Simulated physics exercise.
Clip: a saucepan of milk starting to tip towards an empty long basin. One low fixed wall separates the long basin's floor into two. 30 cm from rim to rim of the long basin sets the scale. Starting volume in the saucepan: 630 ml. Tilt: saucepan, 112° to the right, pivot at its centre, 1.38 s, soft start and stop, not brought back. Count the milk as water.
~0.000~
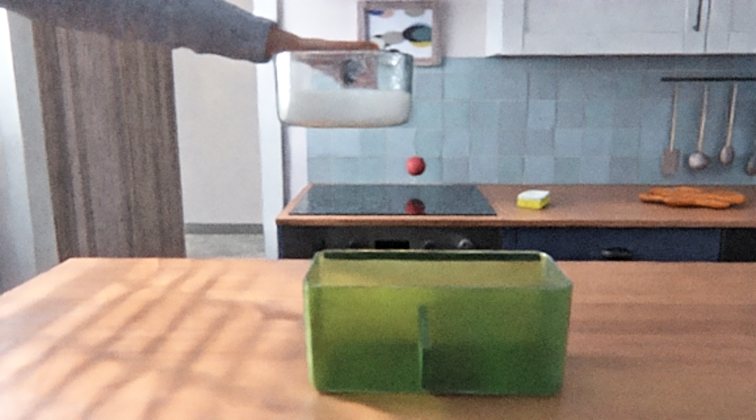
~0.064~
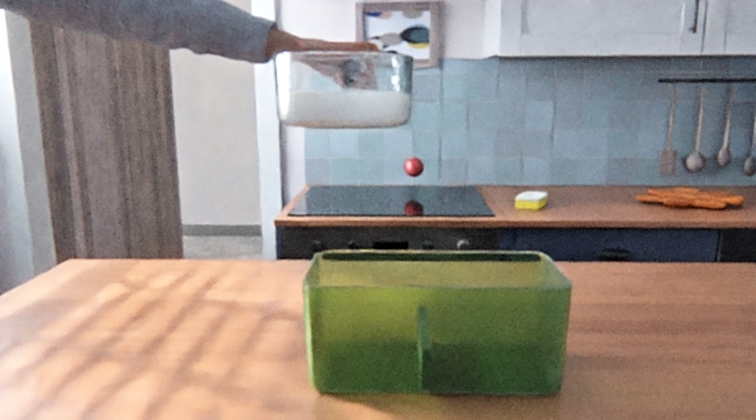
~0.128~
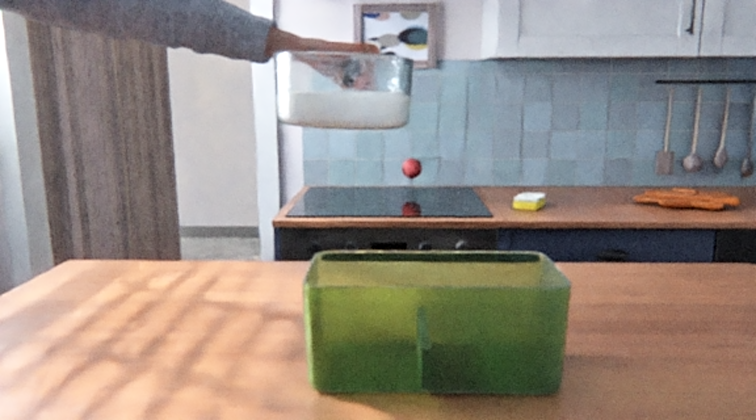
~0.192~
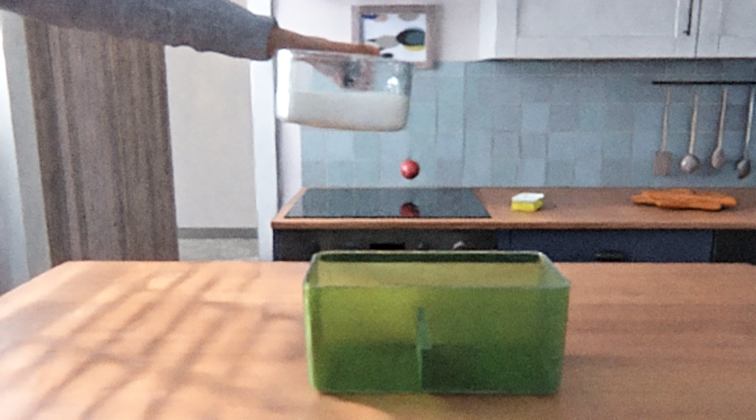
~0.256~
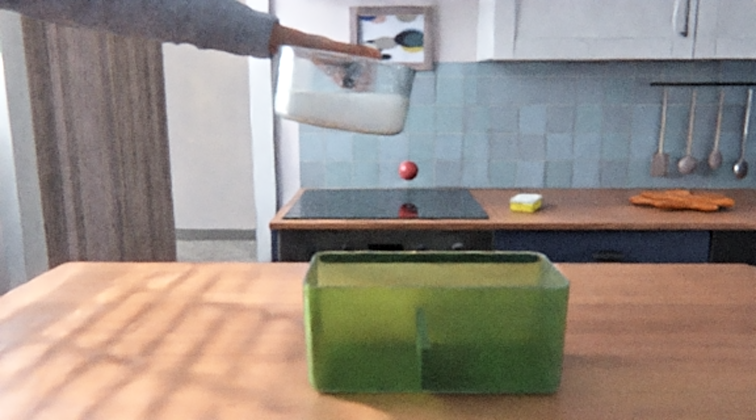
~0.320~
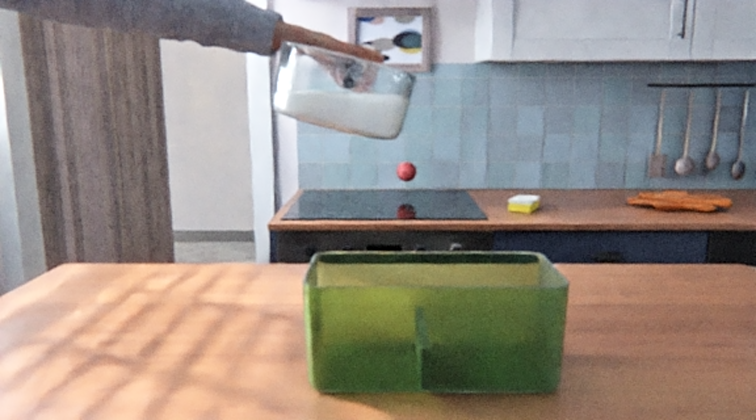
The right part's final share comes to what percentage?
It comes to roughly 84 %.
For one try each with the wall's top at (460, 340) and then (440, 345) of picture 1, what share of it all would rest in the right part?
Roughly 50 per cent, then 60 per cent.
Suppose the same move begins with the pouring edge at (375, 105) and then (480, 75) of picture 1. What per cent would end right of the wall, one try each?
Roughly 35 per cent the first time and 90 per cent the second.
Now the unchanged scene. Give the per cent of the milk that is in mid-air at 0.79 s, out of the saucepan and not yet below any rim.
It comes to about 32 percent.
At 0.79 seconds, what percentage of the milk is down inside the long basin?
I reckon close to 3 percent of it.
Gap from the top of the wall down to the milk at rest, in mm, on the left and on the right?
Left about 46 mm, right about 26 mm.
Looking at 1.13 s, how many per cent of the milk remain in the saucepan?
I reckon near 12 per cent still sits there.
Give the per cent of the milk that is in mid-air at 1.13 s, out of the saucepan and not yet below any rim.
In-air share: About 18 %.
Then, 0.79 s in, the tilt is 68° and 64 per cent is still to pour, 0 is left of the wall and 3 right of it.
Then, 1.13 s in, the tilt is 103° and 11 per cent is still to pour, 3 is left of the wall and 68 right of it.
Then, 1.49 s in, the tilt is 112° and 0 per cent is still to pour, 14 is left of the wall and 84 right of it.
Then, 1.88 s in, the tilt is 112° and 0 per cent is still to pour, 15 is left of the wall and 84 right of it.
Finally, 15 per cent lies left of the wall, 84 right of it and 1 outside.
